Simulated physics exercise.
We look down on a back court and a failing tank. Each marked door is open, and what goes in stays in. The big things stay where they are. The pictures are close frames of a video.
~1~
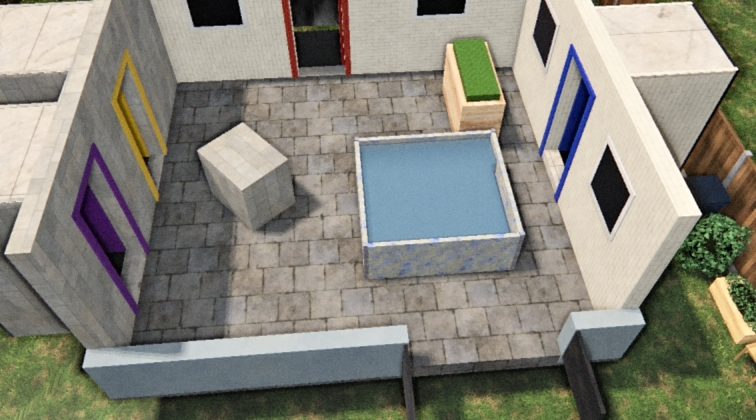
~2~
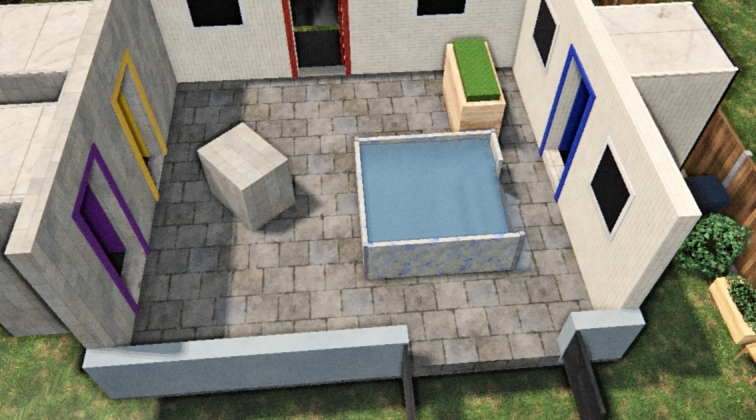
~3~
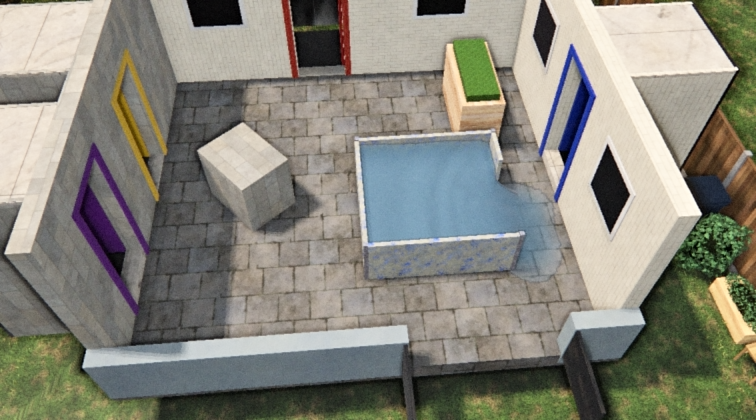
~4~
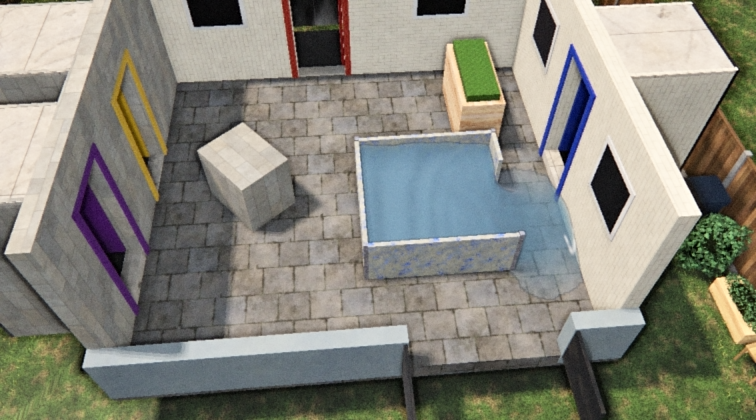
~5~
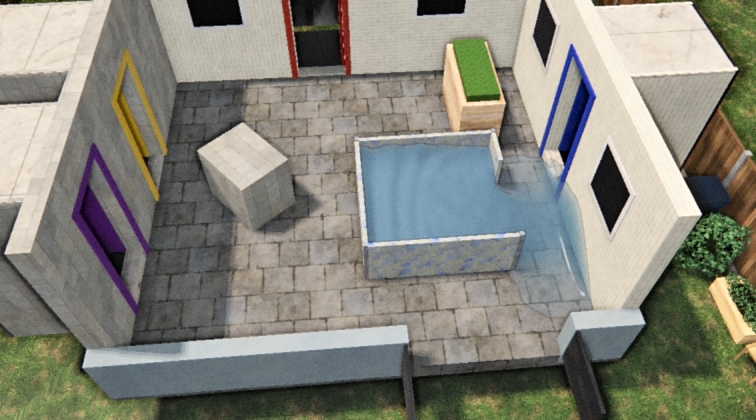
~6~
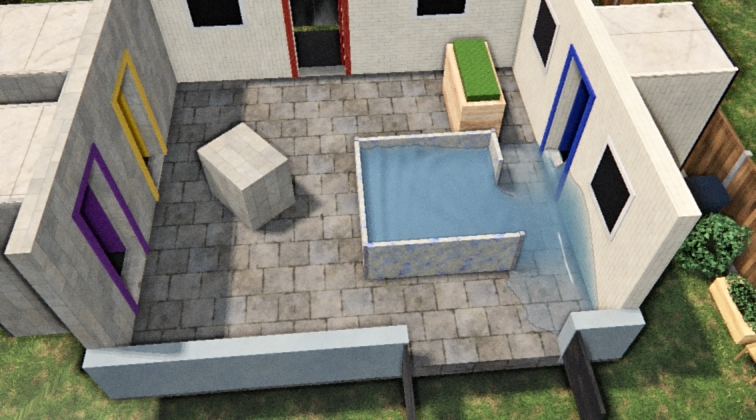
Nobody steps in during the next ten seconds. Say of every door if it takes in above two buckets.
One by one: The blue door lets in a lot; the red door admits no more than that; the purple door admits no more than that; the yellow door lets in a lot.
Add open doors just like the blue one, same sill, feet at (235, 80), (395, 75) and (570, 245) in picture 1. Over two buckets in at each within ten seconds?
One after the other: Takes less, is under, floods.
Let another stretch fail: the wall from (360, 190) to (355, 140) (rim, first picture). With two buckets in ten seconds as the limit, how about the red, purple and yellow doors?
My reading: Red door floods, purple door holds, yellow door takes more.
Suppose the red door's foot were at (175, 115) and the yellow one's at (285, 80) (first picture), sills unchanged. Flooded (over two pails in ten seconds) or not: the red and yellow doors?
My reading: Red door goes over; yellow door lets less in.
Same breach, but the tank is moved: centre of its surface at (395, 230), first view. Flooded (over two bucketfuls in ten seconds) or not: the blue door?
In short: The blue one holds.
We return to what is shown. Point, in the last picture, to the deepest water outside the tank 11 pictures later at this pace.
Close to (593, 336).
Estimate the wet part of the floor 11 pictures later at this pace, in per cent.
Near 30 in a hundred.
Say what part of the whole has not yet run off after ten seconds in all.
Roughly 70 per cent.
A moment on, water covers 15 % of the floor; the blue door over two buckets in, the red door not reached, the purple door not reached, the yellow door not reached.
Next, water covers 30 % of the floor; the blue door over two buckets in, the red door not reached, the purple door not reached, the yellow door not reached.
Then, water covers 60 % of the floor; the blue door over two buckets in, the red door wet at the sill, nothing in, the purple door not reached, the yellow door not reached.
Later, water covers 90 % of the floor; the blue door far over two buckets in, the red door wet at the sill, nothing in, the purple door wet at the sill, nothing in, the yellow door under two buckets in.
In the end, water covers 100 % of the floor; the blue door far over two buckets in, the red door under two buckets in, the purple door wet at the sill, nothing in, the yellow door over two buckets in.
